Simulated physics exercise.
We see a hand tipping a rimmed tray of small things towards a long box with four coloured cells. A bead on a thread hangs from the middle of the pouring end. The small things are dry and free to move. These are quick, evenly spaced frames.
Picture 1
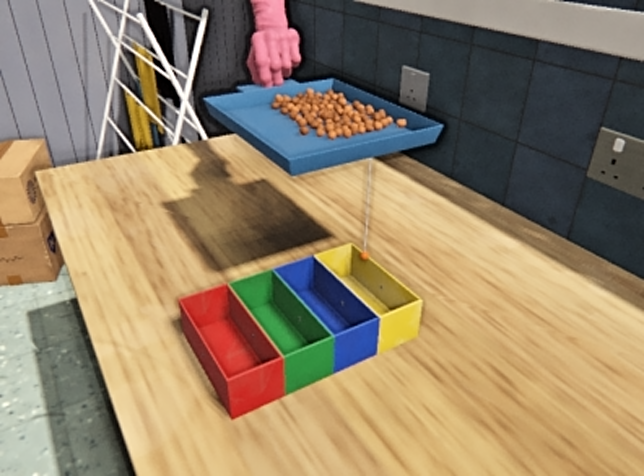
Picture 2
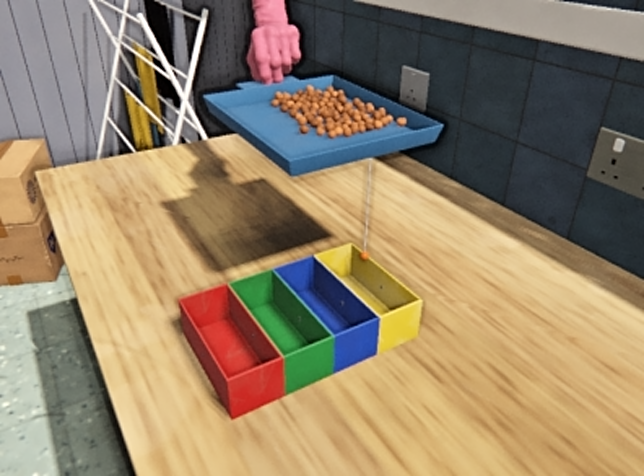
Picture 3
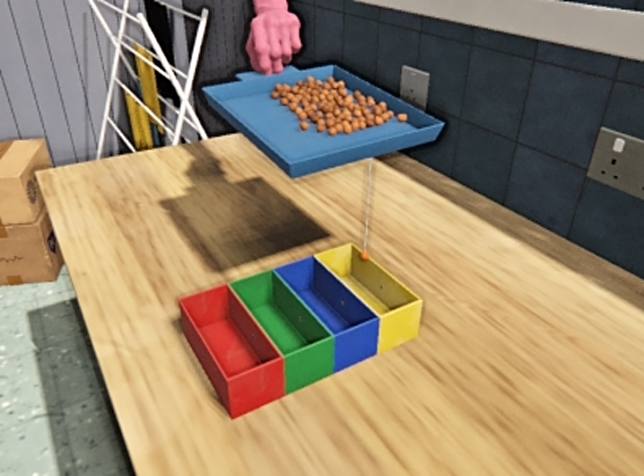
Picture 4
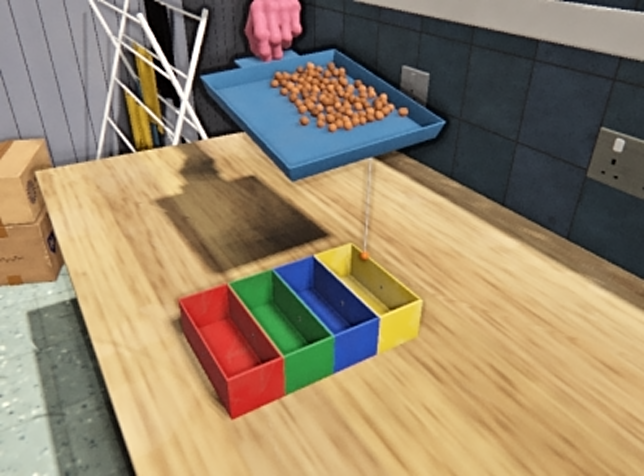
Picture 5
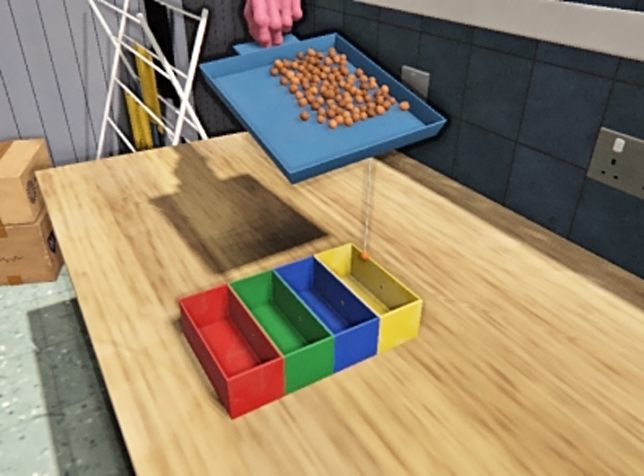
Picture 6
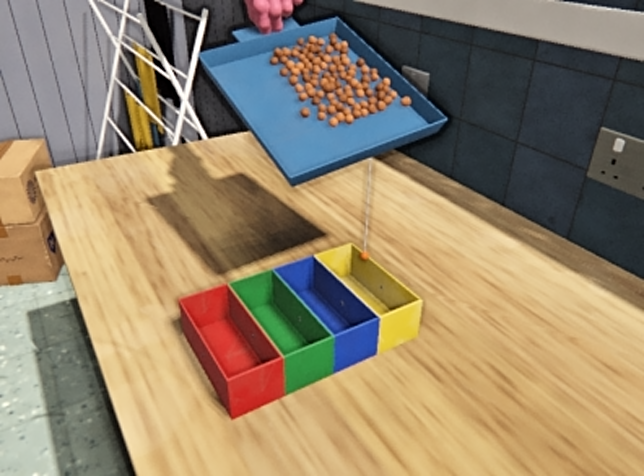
A blue tray of hazelnuts, held by a pink hand above a wooden table, starts nearly level, then its far side rises steadily. As it steepens, it also leans slightly toward its front left corner, while the nuts spread a little and the red, green, blue and yellow box below stays still.
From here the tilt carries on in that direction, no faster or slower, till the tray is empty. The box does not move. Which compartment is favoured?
Fullest: The blue cell.
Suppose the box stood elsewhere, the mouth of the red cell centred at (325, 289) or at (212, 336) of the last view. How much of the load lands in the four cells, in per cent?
Roughly 60 per cent, and 90 per cent.
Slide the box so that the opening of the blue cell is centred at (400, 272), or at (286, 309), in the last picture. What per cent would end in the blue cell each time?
Near 0 % and 30 %.
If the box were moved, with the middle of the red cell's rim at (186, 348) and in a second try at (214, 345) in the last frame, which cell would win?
The first try: Yellow. The second: The blue cell.
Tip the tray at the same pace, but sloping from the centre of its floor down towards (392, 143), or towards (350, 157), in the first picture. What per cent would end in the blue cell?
In turn 0 and 20 in a hundred.
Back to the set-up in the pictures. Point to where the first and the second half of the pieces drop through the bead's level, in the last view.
First near (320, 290), later near (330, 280).
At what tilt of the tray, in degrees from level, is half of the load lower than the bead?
At some 115 degrees.
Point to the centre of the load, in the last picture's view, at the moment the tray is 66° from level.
At about (331, 155).
Soon, tray tipped steeply; nearly all on the tray; a small part falling or outside the box.
A while on, tray tipped past a quarter turn; about half on the tray; about a quarter in the blue cell; a small part in the green cell; a stray few in the yellow cell; a stray few in the red cell; a small part falling or outside the box.
Towards the end, tray tipped past a quarter turn; about half in the blue cell; about a quarter in the green cell; about a quarter in the yellow cell; a stray few in the red cell; a stray few falling or outside the box.
Finally, tray tipped past a quarter turn; about half in the blue cell; about a quarter in the green cell; about a quarter in the yellow cell; a stray few in the red cell; a stray few outside the box.
